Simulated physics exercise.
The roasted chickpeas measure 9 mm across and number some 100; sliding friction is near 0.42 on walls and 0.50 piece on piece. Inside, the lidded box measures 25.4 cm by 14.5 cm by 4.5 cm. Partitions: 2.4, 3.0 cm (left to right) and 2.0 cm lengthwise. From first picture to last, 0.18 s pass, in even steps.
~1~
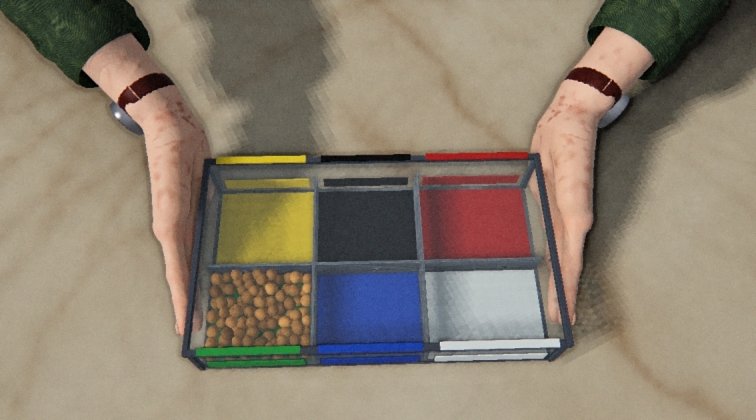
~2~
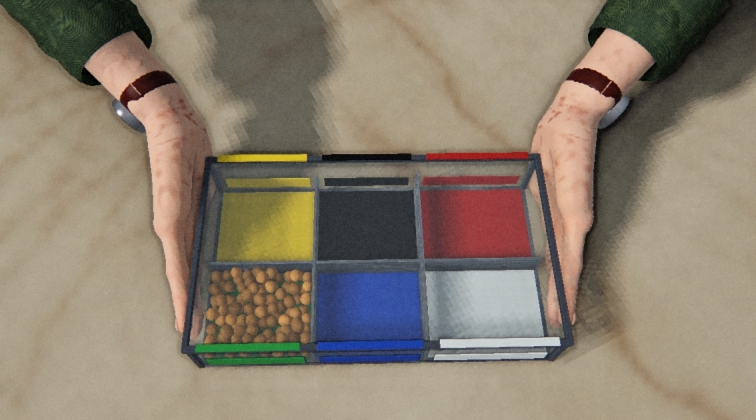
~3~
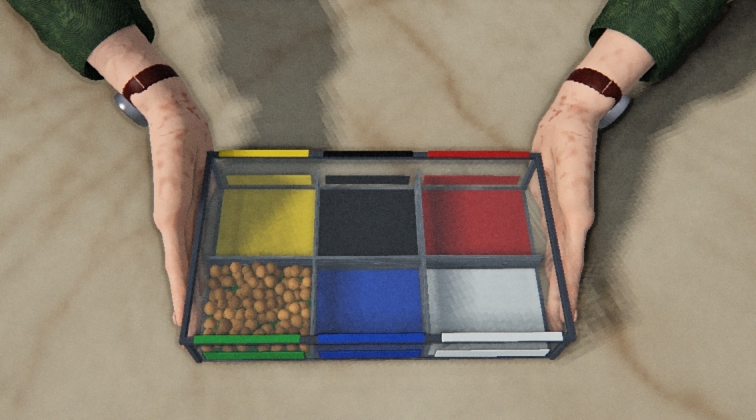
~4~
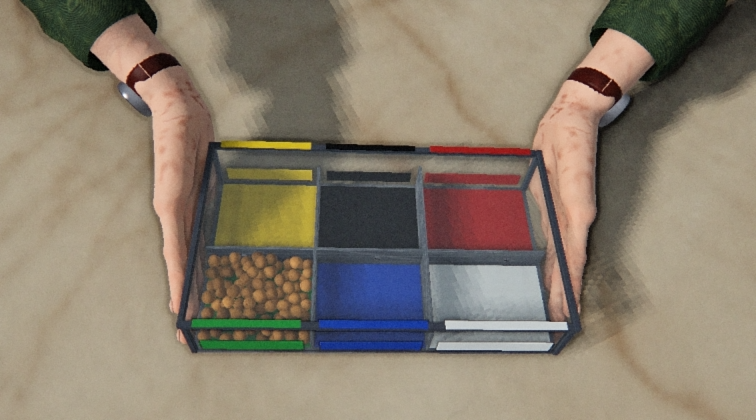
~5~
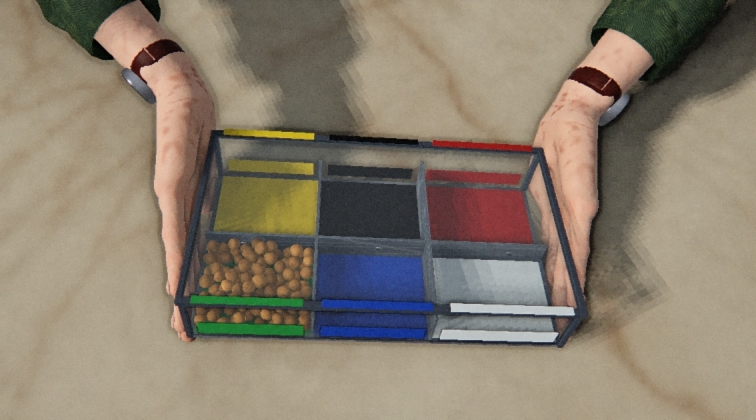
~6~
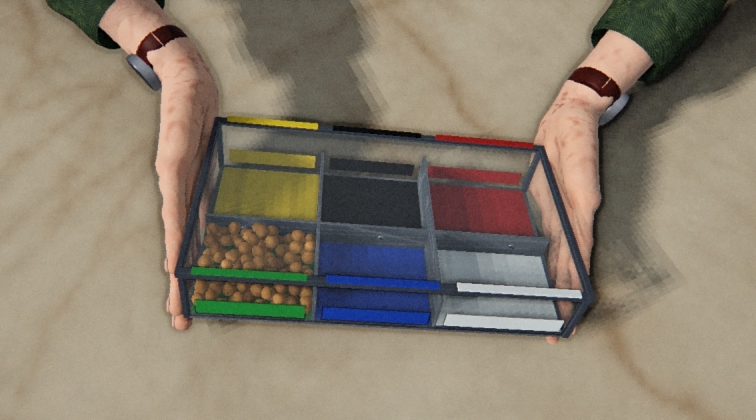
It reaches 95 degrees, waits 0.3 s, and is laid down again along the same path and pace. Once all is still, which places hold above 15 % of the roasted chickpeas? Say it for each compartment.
Red no, blue no, green no, yellow yes, white no, black yes.
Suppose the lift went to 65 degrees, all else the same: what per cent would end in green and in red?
Then: Green 65; red 0.
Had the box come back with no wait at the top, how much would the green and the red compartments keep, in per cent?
In that case green 5, red 10.
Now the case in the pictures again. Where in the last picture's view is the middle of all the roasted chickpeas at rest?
Near (358, 203).
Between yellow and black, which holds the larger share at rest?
It is the black one.
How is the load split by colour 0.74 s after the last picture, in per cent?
Red 5, blue 0, green 15, yellow 35, white 0, black 45.
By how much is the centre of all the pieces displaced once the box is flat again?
Some 11.5 cm.
Then, 0.74 s after the last picture, tilt 95 degrees; red 5 %, green 15 %, yellow 35 %, black 45 %.
Then, 1.24 s after the last picture, tilt 52 degrees; red 5 %, green 5 %, yellow 25 %, black 65 %.
Then, 1.80 s after the last picture, tilt 0 degrees; red 5 %, green 5 %, yellow 25 %, black 65 %.
In the end, red 5 %, blue 0 %, green 5 %, yellow 25 %, white 0 %, black 65 %.
